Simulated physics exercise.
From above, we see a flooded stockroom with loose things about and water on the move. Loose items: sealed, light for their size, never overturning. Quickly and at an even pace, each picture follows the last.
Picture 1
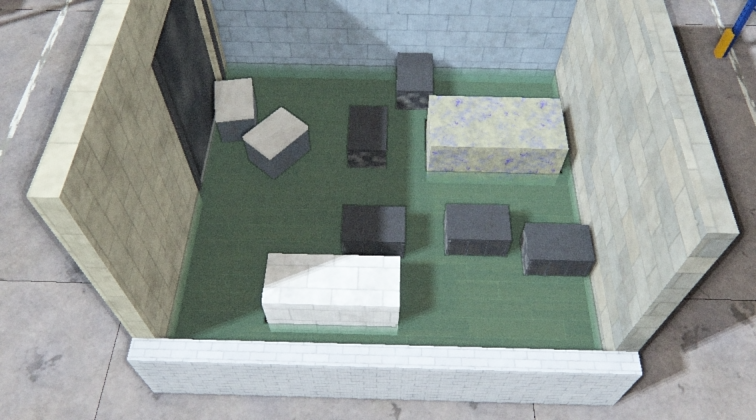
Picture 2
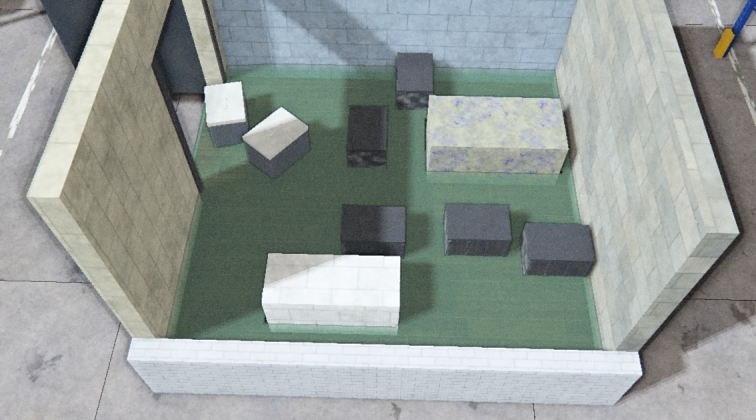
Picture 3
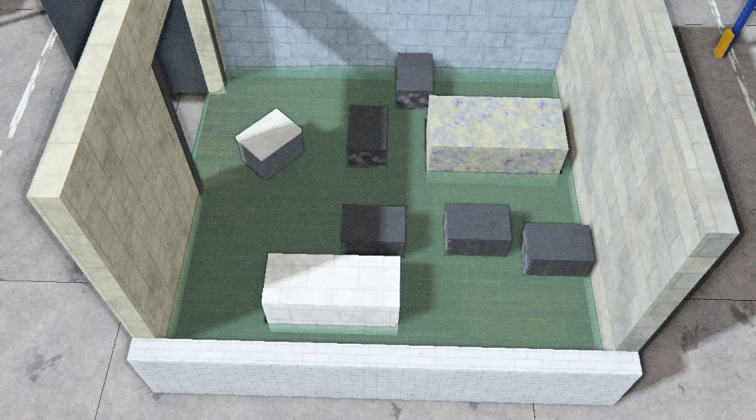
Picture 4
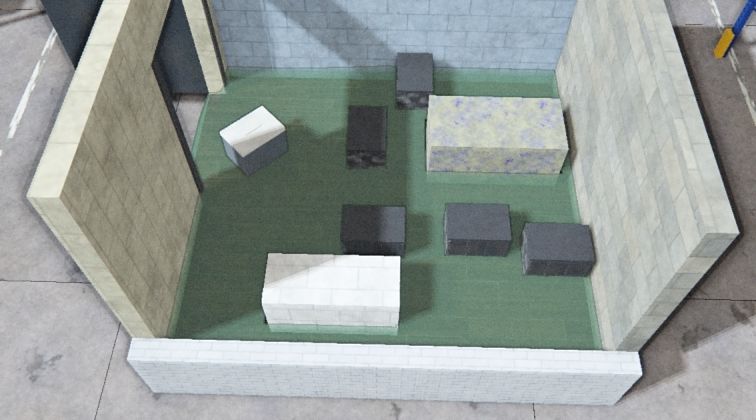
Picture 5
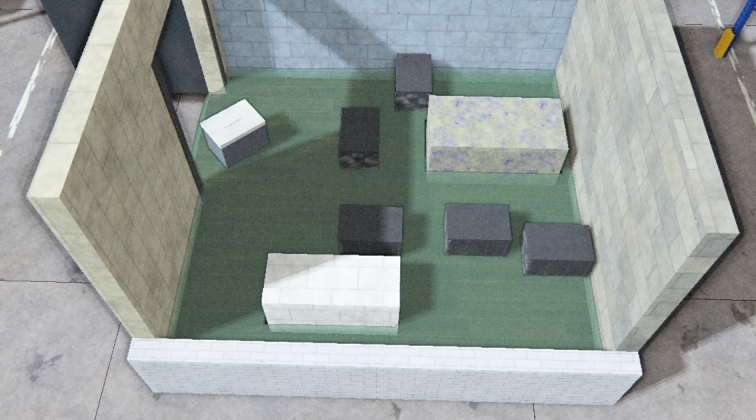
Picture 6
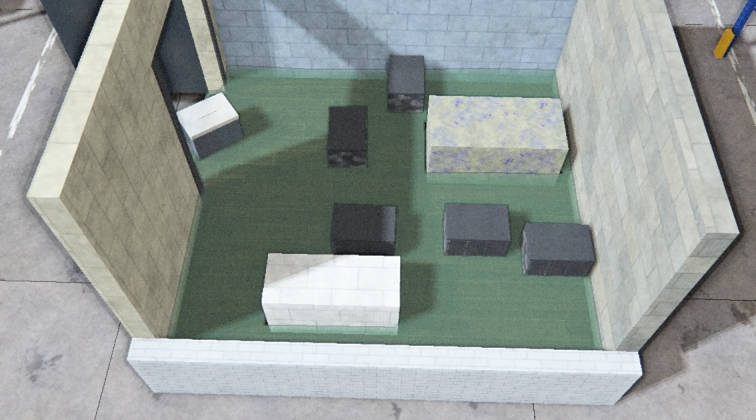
A walled room with a green floor and an opening at the far left is seen from above by a still camera. Two pale-topped grey boxes sit near the opening, dark boxes are scattered across the middle and right, a mottled block stands at the back right, and a white block at the front. The dark door swings open, the leftmost box slips out of view, the other slides left to the opening, and several dark boxes drift slightly left.
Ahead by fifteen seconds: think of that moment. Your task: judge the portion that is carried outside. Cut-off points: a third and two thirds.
Result: High band.
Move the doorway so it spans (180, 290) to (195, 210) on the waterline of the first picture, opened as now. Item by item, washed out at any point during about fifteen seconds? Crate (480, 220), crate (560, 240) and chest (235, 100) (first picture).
Outcome by item: Retained / retained / exited.
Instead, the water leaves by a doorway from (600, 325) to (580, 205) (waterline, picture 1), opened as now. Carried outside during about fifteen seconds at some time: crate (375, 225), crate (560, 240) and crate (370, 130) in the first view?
My answer, each in turn: Lost, lost, lost.
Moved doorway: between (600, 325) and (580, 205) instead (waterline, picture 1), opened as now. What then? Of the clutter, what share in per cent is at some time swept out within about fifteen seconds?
I'd put it near 60 percent.
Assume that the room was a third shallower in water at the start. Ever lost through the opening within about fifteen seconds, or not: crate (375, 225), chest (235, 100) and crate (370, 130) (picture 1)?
The first one exits, the middle one exits, the final one exits.
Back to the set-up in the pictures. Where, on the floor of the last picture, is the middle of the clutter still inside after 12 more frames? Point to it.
I'd say roughly (350, 182).
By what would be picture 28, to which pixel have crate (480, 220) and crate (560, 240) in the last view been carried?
Estimated positions: (241, 147); (504, 226).
A moment on, 2 of 7 are out; 5 afloat.
Next, 3 of 7 are out; 4 afloat.
Later, 5 of 7 are out; 2 afloat.
In the end, 6 of 7 are out; 1 afloat.
